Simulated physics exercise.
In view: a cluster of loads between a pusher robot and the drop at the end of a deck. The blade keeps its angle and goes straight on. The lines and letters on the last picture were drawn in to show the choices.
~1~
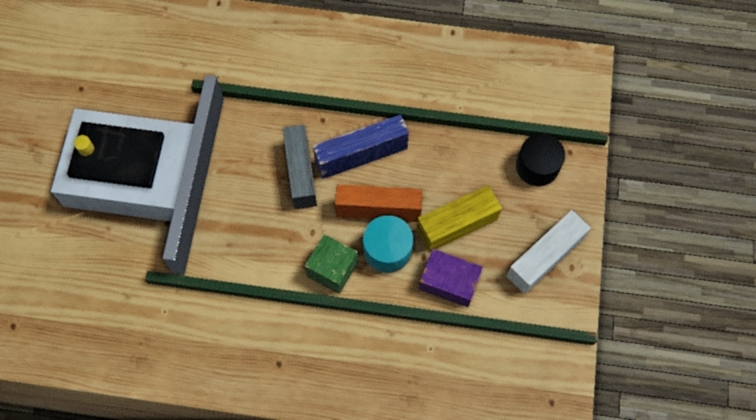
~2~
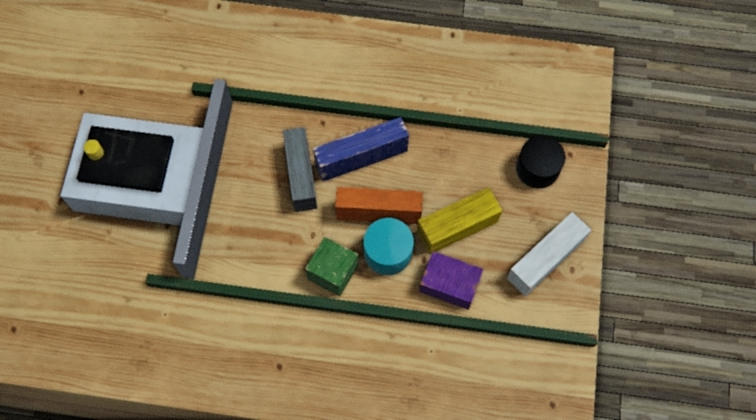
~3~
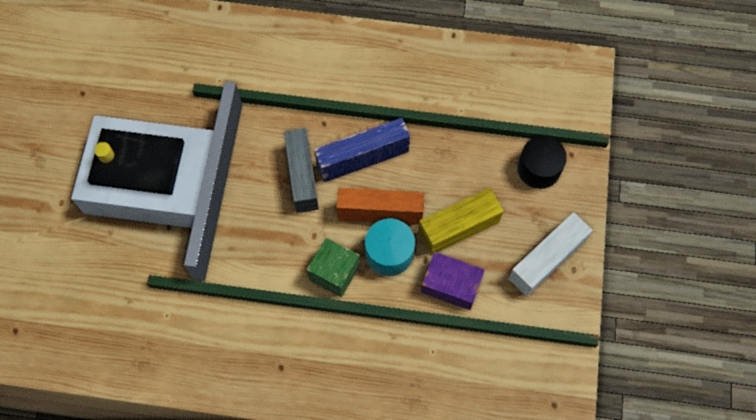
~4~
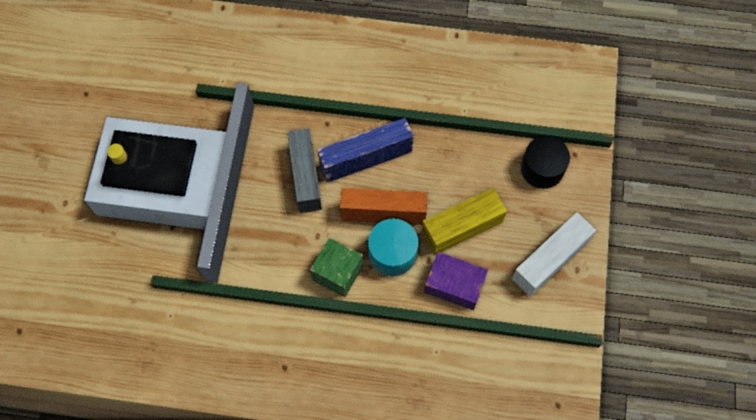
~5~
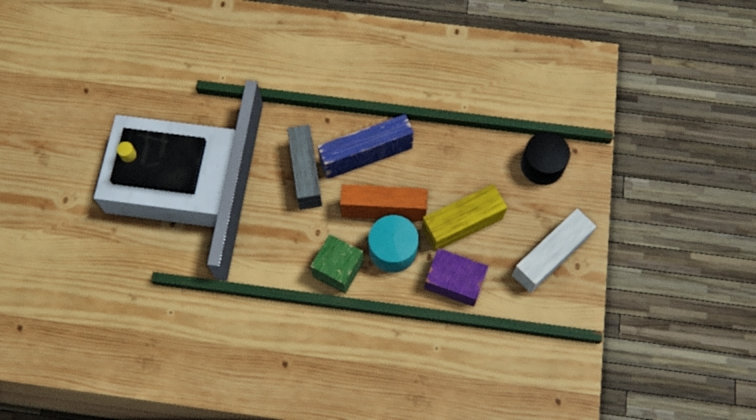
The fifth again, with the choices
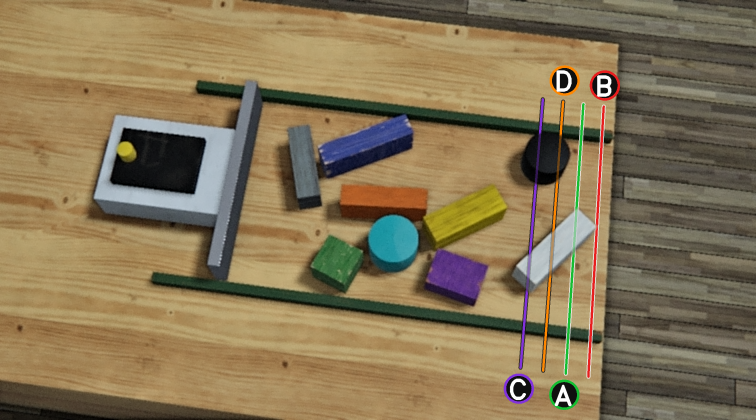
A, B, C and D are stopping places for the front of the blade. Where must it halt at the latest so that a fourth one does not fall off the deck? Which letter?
Up to line C.
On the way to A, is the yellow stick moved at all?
Yes.
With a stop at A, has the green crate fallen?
No.
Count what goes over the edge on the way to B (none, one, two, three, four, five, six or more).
By then, six or more.
On the copy, A at (575, 232); B at (596, 234); C at (532, 226); D at (554, 229).
On C. First, robot (272, 174); green crate (356, 265); blue bar (403, 154).
Then, robot (380, 188); white bar (585, 256); yellow stick (553, 237).
Finally, robot (464, 199); white bar over the edge; yellow stick over the edge; two fallen.
By contrast, A drops six; B drops nine; D drops five.
